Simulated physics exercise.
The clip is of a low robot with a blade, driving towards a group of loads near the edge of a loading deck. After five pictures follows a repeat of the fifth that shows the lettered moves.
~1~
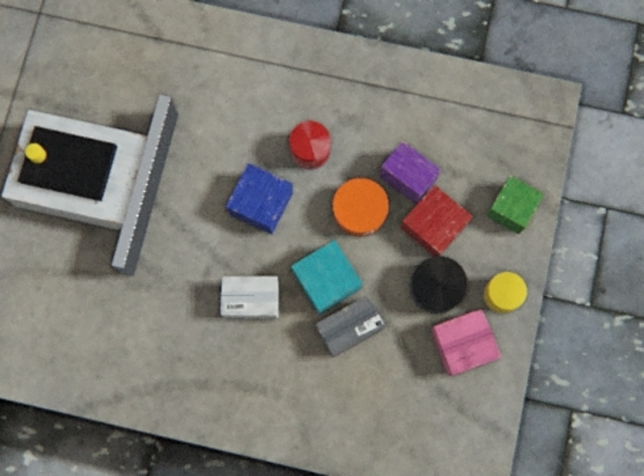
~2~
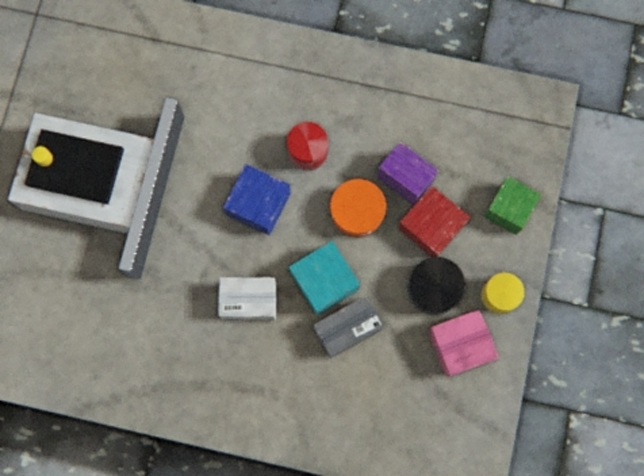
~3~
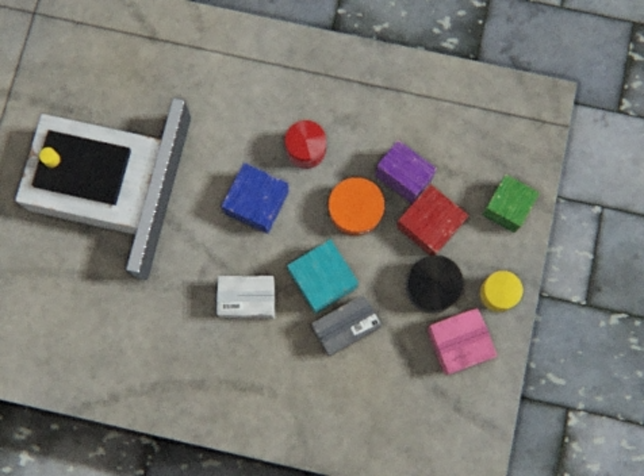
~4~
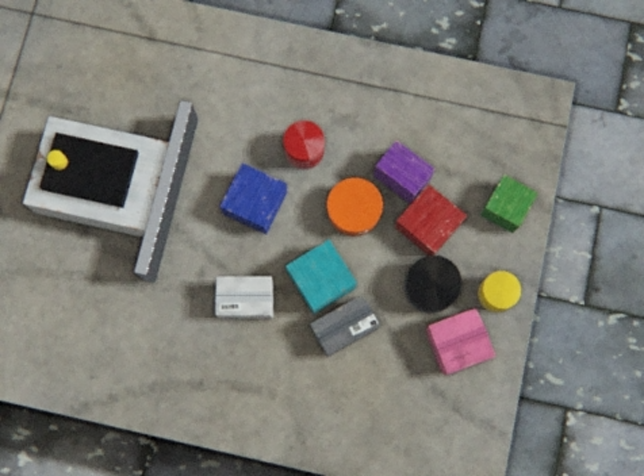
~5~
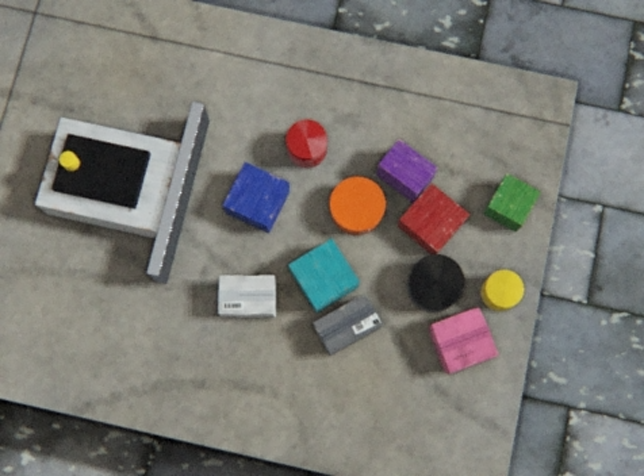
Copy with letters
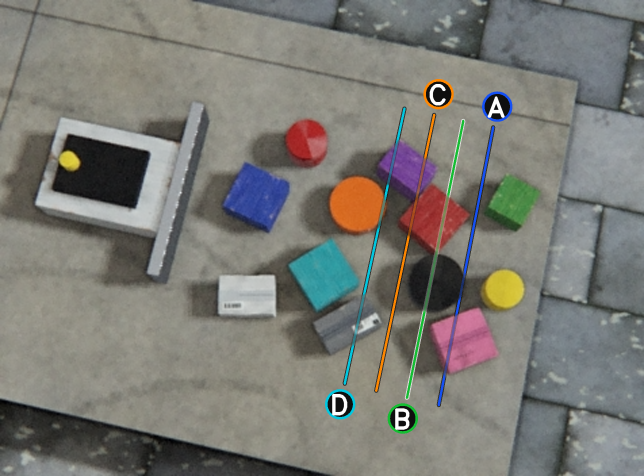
The clip shows a low white robot with a wide grey blade creeping a short way right across a stone-like deck, towards a group of colourful blocks, parcels and round containers, which stay still near the edge.
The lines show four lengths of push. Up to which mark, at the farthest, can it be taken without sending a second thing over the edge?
The farthest such stop is C.
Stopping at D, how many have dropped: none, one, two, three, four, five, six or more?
The count is none.
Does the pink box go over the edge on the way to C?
No.
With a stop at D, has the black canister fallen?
No.
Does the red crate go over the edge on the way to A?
By then, yes.
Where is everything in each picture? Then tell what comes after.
In the first frame, yellow canister (505, 293); black canister (438, 286); green crate (515, 205).
In the second frame, robot (81, 168); grey parcel (348, 327).
In the third frame, robot (89, 169); red crate (432, 222).
In the fourth frame, robot (96, 171); red canister (304, 145).
In the fifth frame, robot (108, 172); purple crate (406, 172); pink box (463, 342); orange pail (357, 207).
On the marked copy, A at (467, 262); B at (436, 255); C at (406, 249); D at (376, 242).
Taking C. A third of the way, robot (189, 190); white parcel (270, 310); blue crate (294, 203).
Two thirds of the way, robot (273, 208); green crate (524, 200); red crate (479, 235).
When it is over, robot (335, 222); red crate (540, 244); green crate (547, 195); none fallen.
As for the rest, A drops four; B drops three; D is within the limit but short.
